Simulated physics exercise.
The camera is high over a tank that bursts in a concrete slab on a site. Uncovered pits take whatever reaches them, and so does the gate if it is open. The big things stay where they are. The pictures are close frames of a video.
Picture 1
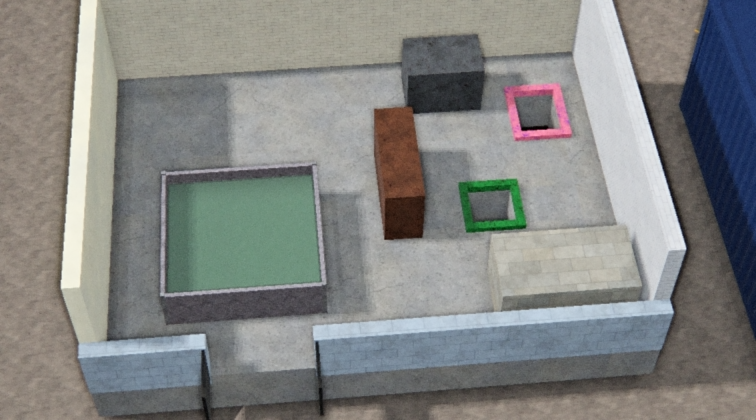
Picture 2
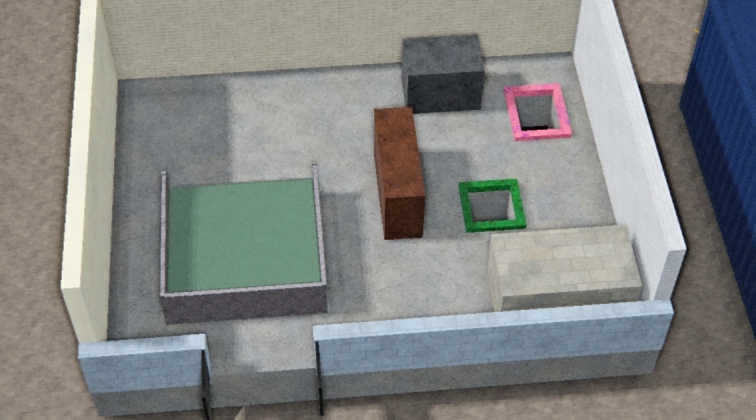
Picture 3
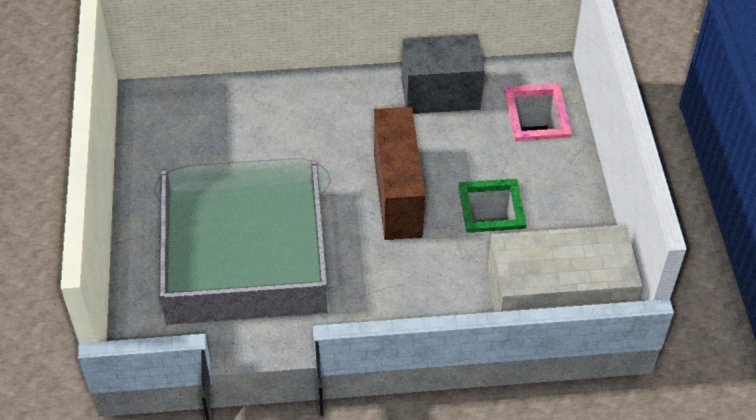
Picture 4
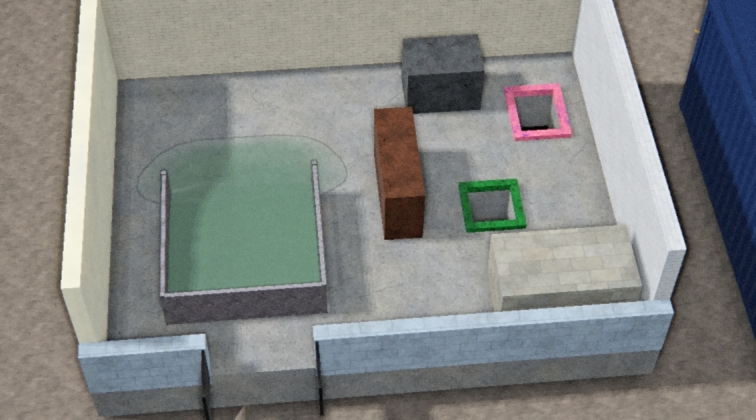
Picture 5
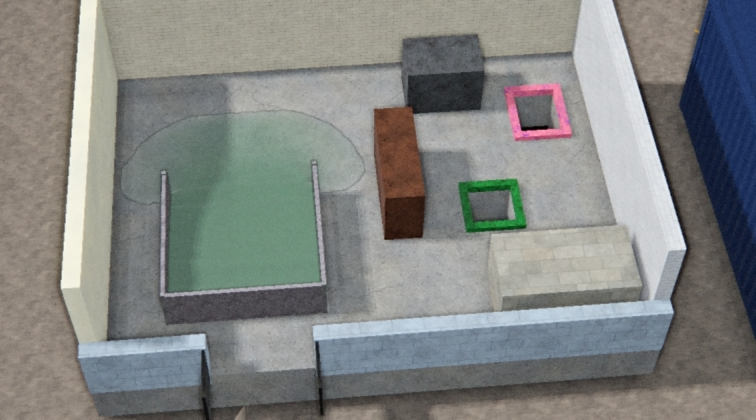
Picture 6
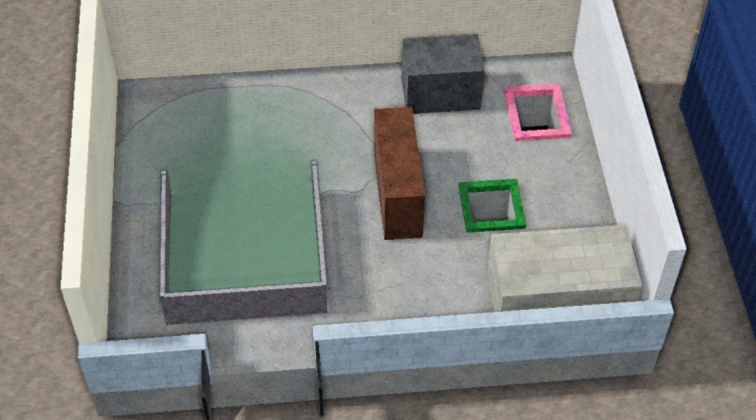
In this clip, the far side of a gray-walled tank of green water disappears, and the water spreads out in a widening rounded sheet across the concrete floor, reaching the left wall and the brown block on the right.
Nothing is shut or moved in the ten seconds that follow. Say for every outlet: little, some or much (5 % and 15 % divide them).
The gate takes less than 5 %; the green pit takes less than 5 %; the pink pit takes less than 5 %.
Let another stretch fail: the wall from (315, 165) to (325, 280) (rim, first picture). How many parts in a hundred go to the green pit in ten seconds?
In per cent: Green 4.
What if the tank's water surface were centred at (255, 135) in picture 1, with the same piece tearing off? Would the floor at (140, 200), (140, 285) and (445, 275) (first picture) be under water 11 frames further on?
In turn: Covered, clear, not flooded.
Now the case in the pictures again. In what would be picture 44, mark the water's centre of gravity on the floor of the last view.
Around (309, 173).
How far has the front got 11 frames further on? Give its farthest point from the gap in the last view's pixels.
Around (476, 64).
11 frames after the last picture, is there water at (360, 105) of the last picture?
There: Wet.
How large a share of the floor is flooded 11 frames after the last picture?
Close to 35 %.
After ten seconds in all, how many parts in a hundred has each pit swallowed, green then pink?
In turn 0 and 0 per cent.
A moment on, water covers 35 % of the floor; the gate 0 %, the green pit 0 %, the pink pit 0 %.
Next, water covers 35 % of the floor; the gate 0 %, the green pit 0 %, the pink pit 0 %.
Then, water covers 45 % of the floor; the gate 0 %, the green pit 0 %, the pink pit 0 %.
Later, water covers 85 % of the floor; the gate 0 %, the green pit 0 %, the pink pit 0 %.
In the end, water covers 95 % of the floor; the gate 2 %, the green pit 0 %, the pink pit 1 %.
